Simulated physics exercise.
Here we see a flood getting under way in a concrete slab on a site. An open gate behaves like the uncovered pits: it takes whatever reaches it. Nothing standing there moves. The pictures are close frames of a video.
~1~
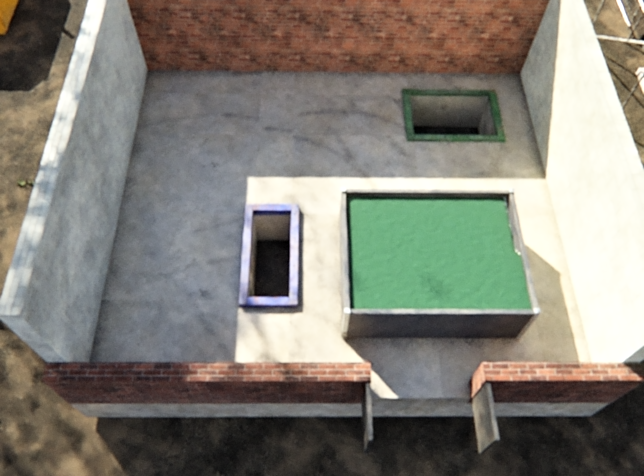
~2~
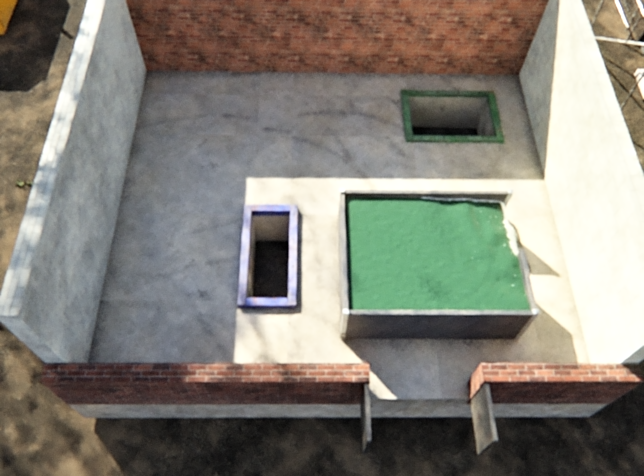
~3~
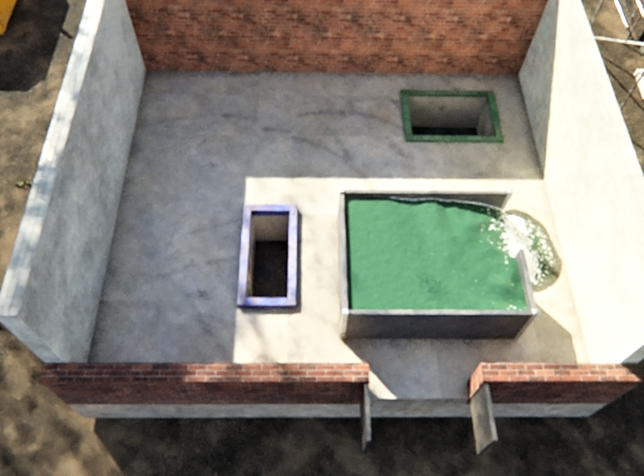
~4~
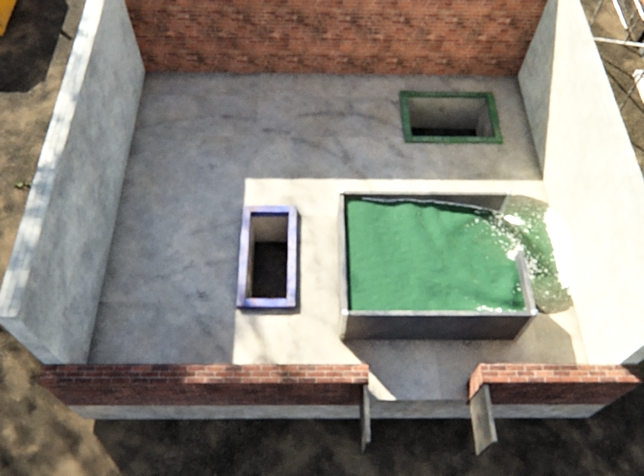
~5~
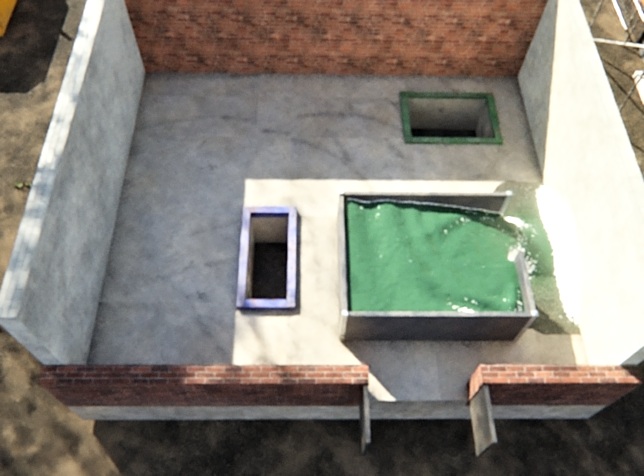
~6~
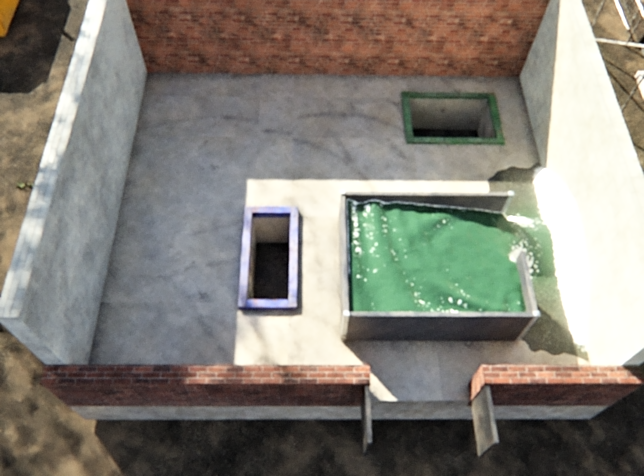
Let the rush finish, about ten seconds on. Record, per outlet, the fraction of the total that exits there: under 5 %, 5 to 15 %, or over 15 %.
Result: The gate is likely to claim a middle share of five to fifteen per cent. The green pit is likely to claim a large share past fifteen per cent. The blue pit is likely to claim a small share beneath five per cent.
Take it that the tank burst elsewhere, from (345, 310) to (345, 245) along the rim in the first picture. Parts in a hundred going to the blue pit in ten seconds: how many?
Roughly 20 per cent goes to the blue pit.
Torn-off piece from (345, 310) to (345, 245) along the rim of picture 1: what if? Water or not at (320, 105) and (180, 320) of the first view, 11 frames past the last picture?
Point one not reached, point two waterlogged.
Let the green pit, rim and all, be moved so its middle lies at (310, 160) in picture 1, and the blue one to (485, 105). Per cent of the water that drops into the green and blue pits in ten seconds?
The green pit takes 0 per cent, and the blue pit takes 25 per cent.
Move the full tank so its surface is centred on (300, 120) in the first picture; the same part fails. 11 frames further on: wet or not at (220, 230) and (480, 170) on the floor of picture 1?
In that order: Clear, under water.
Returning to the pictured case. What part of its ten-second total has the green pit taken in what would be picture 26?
By my reckoning, 45 percent.
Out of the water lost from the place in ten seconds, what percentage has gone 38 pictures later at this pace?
Roughly 70 %.
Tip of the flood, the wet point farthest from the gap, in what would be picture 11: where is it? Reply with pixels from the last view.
Somewhere near (518, 80).
A moment on, water covers 15 % of the floor; the gate 0 %, the green pit 1 %, the blue pit 0 %.
Next, water covers 25 % of the floor; the gate 0 %, the green pit 4 %, the blue pit 0 %.
Then, water covers 45 % of the floor; the gate 1 %, the green pit 10 %, the blue pit 0 %.
Later, water covers 75 % of the floor; the gate 5 %, the green pit 17 %, the blue pit 0 %.
In the end, water covers 90 % of the floor; the gate 9 %, the green pit 22 %, the blue pit 0 %.
